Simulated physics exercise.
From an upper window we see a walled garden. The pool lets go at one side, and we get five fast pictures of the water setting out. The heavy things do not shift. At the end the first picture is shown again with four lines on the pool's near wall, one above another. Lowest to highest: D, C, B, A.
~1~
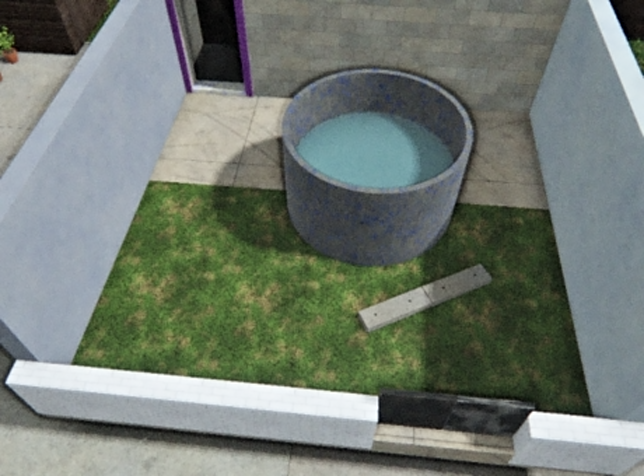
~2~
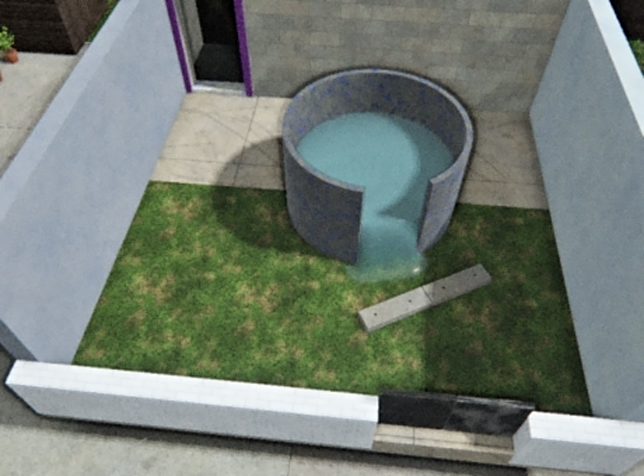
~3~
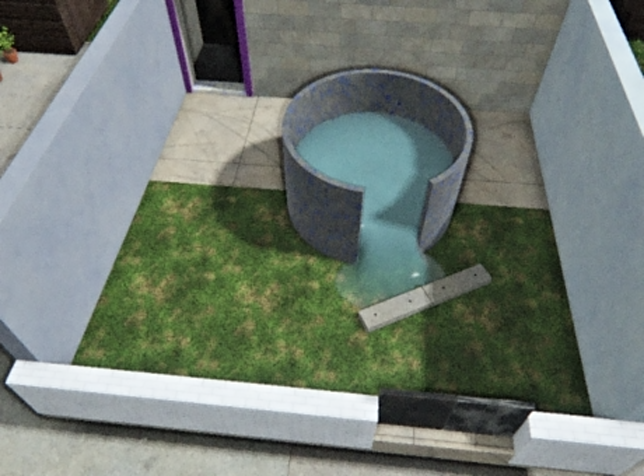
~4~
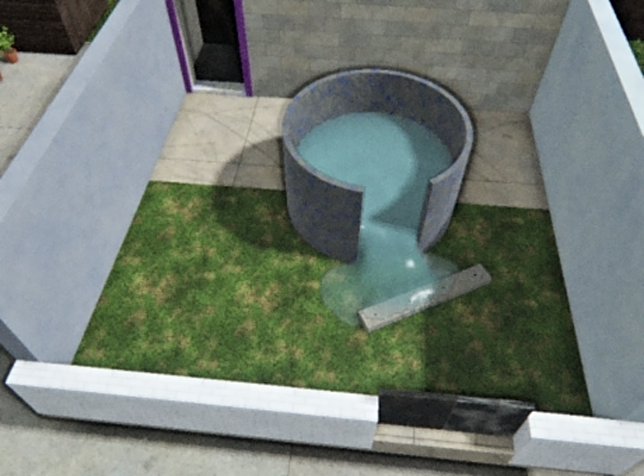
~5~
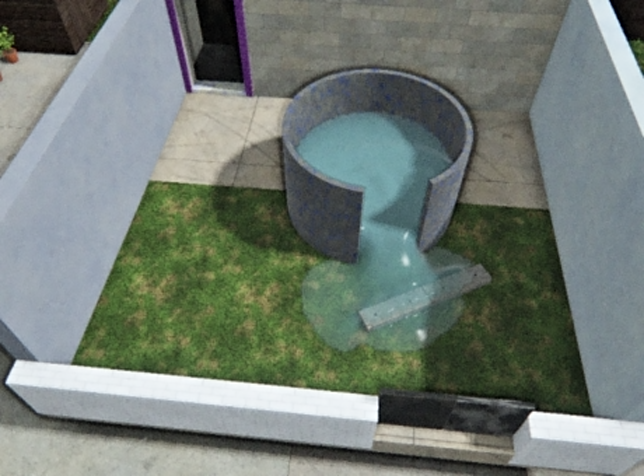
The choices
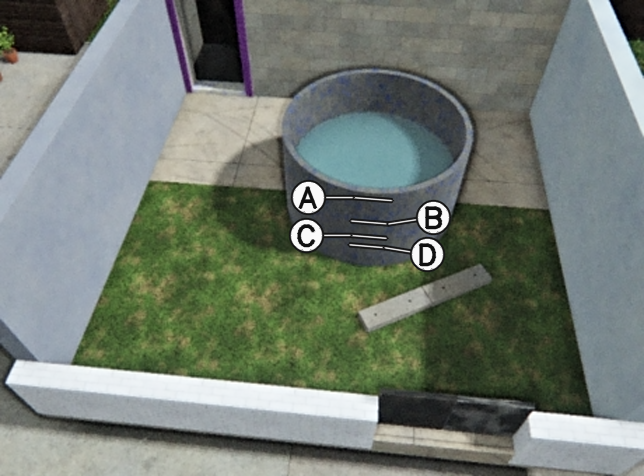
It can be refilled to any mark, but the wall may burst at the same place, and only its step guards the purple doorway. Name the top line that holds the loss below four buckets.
It is C.
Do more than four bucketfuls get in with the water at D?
No.
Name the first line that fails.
Here it is line B.
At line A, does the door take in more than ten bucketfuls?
Yes, clearly.
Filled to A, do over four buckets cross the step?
Yes.
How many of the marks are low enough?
Two of the four.
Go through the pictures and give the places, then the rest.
Water in the pool at rest, its middle at (373, 163); foot of the purple doorway at (220, 94); shut gate at (453, 402).
Water covers 1 % of the ground and shows as far out as (354, 270).
Water covers 3 % of the ground and shows as far out as (352, 295).
Water covers 4 % of the ground and shows as far out as (350, 317).
Water covers 8 % of the ground and shows as far out as (318, 319).
On the marked copy, A at (372, 199); B at (369, 222); C at (368, 236); D at (367, 246); from the bottom up D, C, B, A.
For line A, dozens of bucketfuls pour in.
For line B, about 8 bucketfuls get in.
For line C, a splash gets over, under a bucket.
For line D, nothing gets over.
